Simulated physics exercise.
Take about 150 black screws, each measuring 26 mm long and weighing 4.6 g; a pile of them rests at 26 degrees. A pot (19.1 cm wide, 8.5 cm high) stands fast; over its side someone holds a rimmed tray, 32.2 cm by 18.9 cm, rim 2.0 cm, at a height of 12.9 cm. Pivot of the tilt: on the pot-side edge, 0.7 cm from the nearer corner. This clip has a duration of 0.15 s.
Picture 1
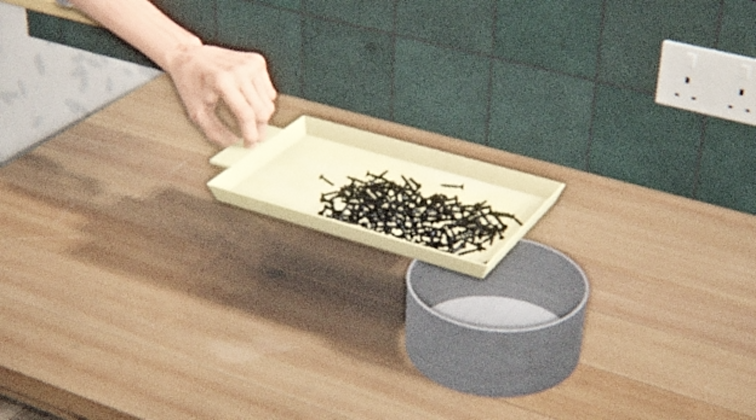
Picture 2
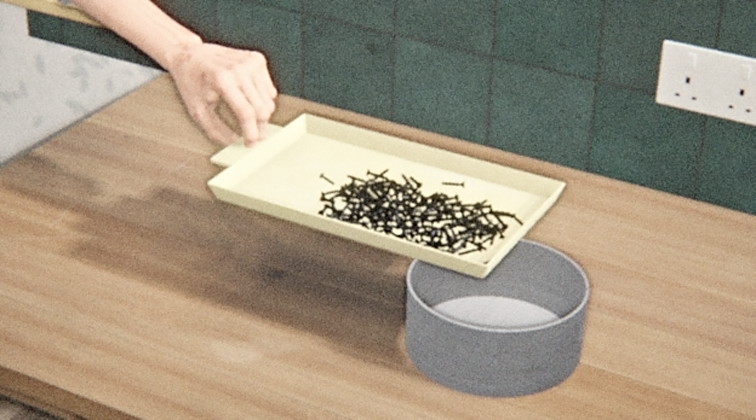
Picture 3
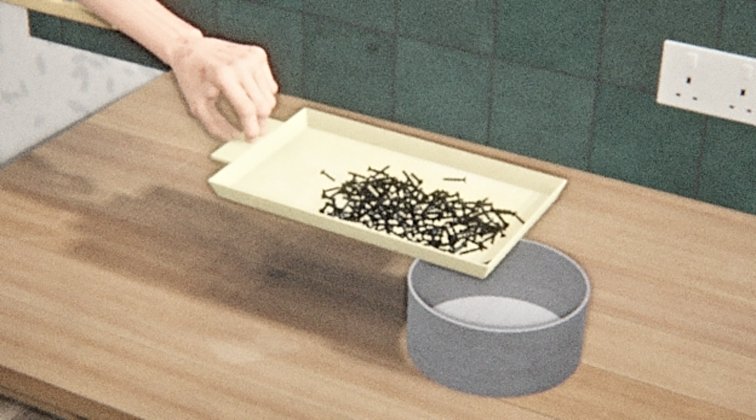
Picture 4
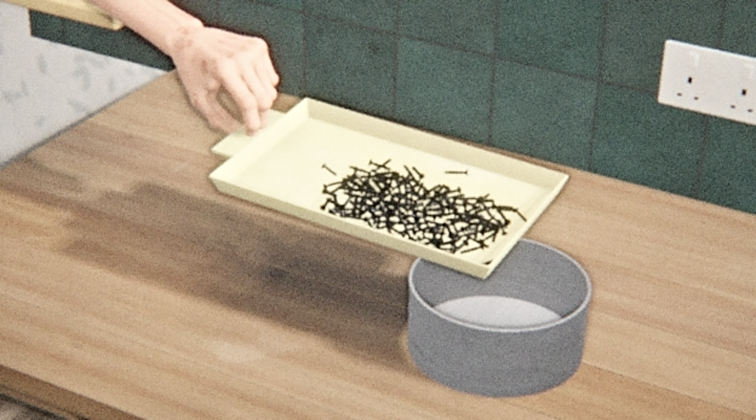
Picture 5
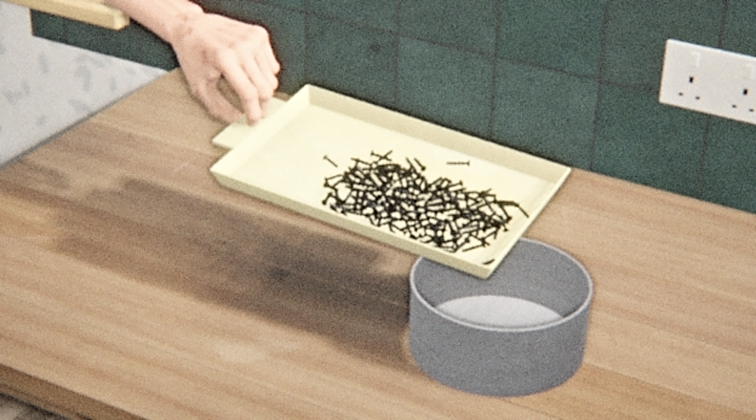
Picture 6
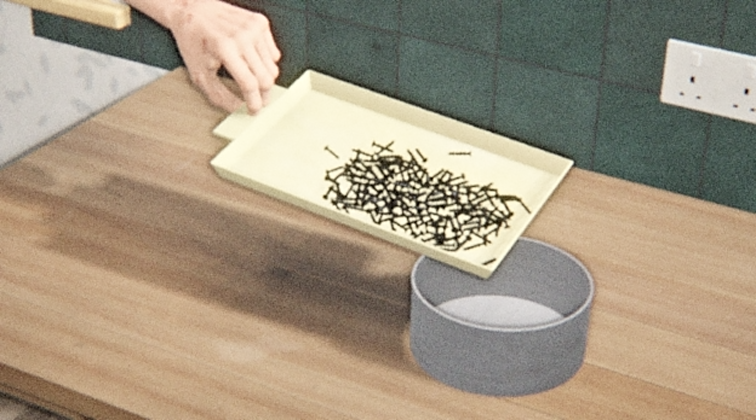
In the video, a hand holds a pale yellow rimmed tray with a pile of black screws above a wooden counter beside a grey pot, then gradually tilts it slightly toward the pot while the pile stays in place.
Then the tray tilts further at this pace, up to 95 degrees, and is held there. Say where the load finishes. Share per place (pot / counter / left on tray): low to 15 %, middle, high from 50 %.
Shares - pot: Low, counter: High, left on the tray: Low.
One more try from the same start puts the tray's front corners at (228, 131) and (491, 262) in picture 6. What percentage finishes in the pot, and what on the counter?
Pot 35 % / counter 65 %.
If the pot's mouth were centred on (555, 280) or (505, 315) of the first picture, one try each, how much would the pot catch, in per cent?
Try one: ~ 0 %; try two: ~ 75 %.
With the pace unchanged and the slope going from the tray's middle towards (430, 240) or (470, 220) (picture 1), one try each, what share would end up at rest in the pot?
That would be close to 20 per cent, then close to 75 per cent.
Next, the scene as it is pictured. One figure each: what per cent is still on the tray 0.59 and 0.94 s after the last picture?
Sequence: 70; 0.
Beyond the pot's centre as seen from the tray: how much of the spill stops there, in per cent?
Share: Around 80 %.
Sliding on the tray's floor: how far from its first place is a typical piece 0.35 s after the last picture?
About 5 cm.
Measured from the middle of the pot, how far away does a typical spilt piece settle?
Roughly 16 cm from the centre.
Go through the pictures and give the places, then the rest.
The first frame shows tray tilt 0 degrees, front corners at (217, 183) and (483, 260); middle of the pieces at (415, 212); pot at (497, 281).
The second frame shows tray tilt 0 degrees, front corners at (218, 182) and (484, 260); middle of the pieces at (416, 211).
The third frame shows tray tilt 2 degrees, front corners at (219, 179) and (485, 261); middle of the pieces at (417, 209).
The fourth frame shows tray tilt 4 degrees, front corners at (219, 174) and (486, 261), lowest corner right front; middle of the pieces at (418, 205).
The fifth frame shows tray tilt 7 degrees, front corners at (220, 168) and (487, 262), lowest corner right front; middle of the pieces at (419, 200).
The sixth frame shows tray tilt 11 degrees, front corners at (221, 161) and (488, 263), lowest corner right front; middle of the pieces at (421, 194); pot at (502, 280).
Then, 0.35 s after the last picture, tilt 52 degrees; the tray holds 100 %, the pot 0 %.
Then, 0.59 s after the last picture, tilt 79 degrees; the tray holds 70 %, the pot 0 %.
Then, 0.94 s after the last picture, tilt 95 degrees; the tray holds 0 %, the pot 0 %.
In the end, pot 0 %, counter 100 %, tray 0 %.
